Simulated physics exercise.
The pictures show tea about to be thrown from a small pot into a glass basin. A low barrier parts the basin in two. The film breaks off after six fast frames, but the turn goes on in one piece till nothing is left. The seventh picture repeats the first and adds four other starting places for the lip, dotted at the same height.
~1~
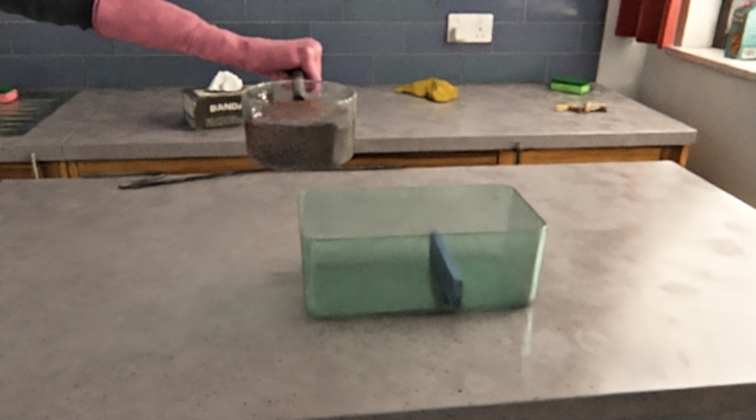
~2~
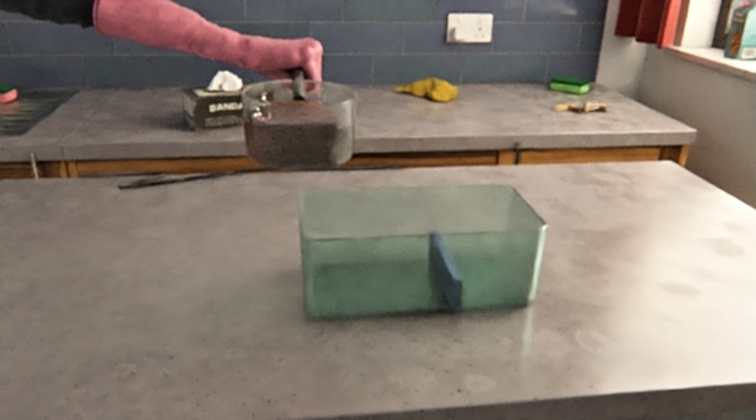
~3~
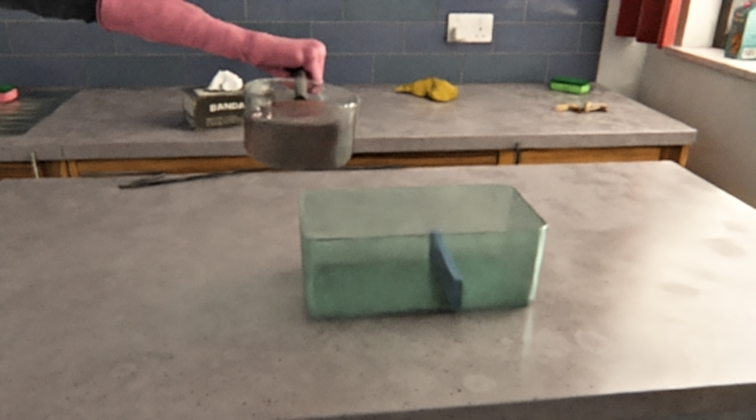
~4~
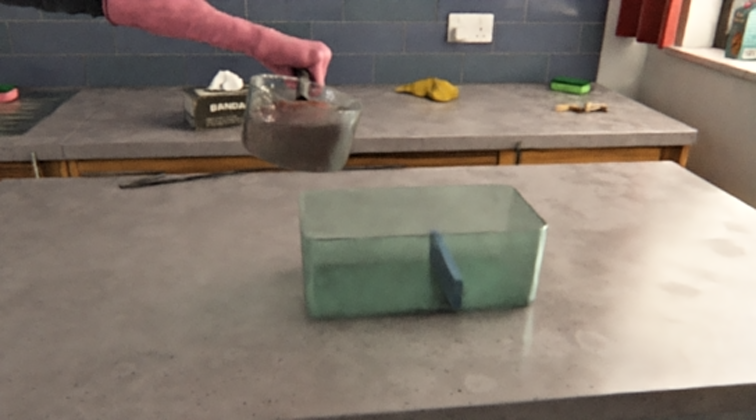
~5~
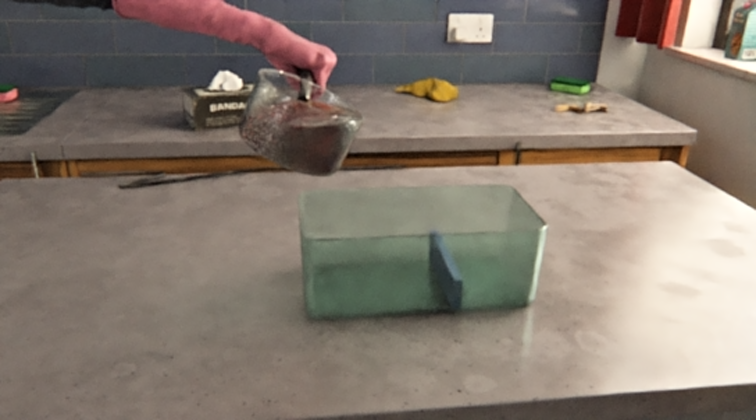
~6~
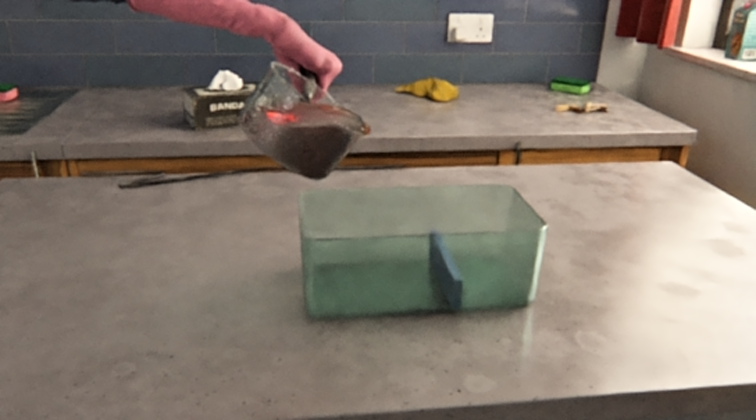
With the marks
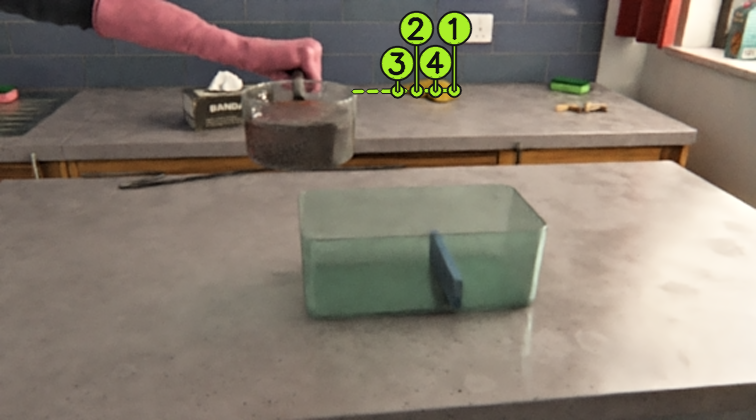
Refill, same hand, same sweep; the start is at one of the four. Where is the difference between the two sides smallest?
2 works best here.
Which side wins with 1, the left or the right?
More ends on the right.
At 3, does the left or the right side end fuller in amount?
More ends on the left.
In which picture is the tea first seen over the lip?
Picture 6.
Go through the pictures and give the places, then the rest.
Upright, lip at (354, 91); basin from (306, 315) to (533, 302); top of the wall at (446, 253); nothing has left yet, in the first picture.
Upright, lip at (354, 93); nothing has left yet, in the second picture.
Tipped about 7°, lip at (357, 97); nothing has left yet, in the third picture.
Tipped about 14°, lip at (360, 105); nothing has left yet, in the fourth picture.
Tipped about 25°, lip at (362, 116); nothing has left yet, in the fifth picture.
Tipped about 37°, lip at (362, 128); tea is over the lip, down to (362, 128), in the sixth picture.
On the marked copy, 1 at (454, 90); 2 at (416, 90); 3 at (397, 91); 4 at (435, 90).
With 1, about 21 % ends left of the wall and 77 % right of it.
With 2, about 51 % ends left of the wall and 49 % right of it.
With 3, about 76 % ends left of the wall and 22 % right of it.
With 4, about 30 % ends left of the wall and 69 % right of it.
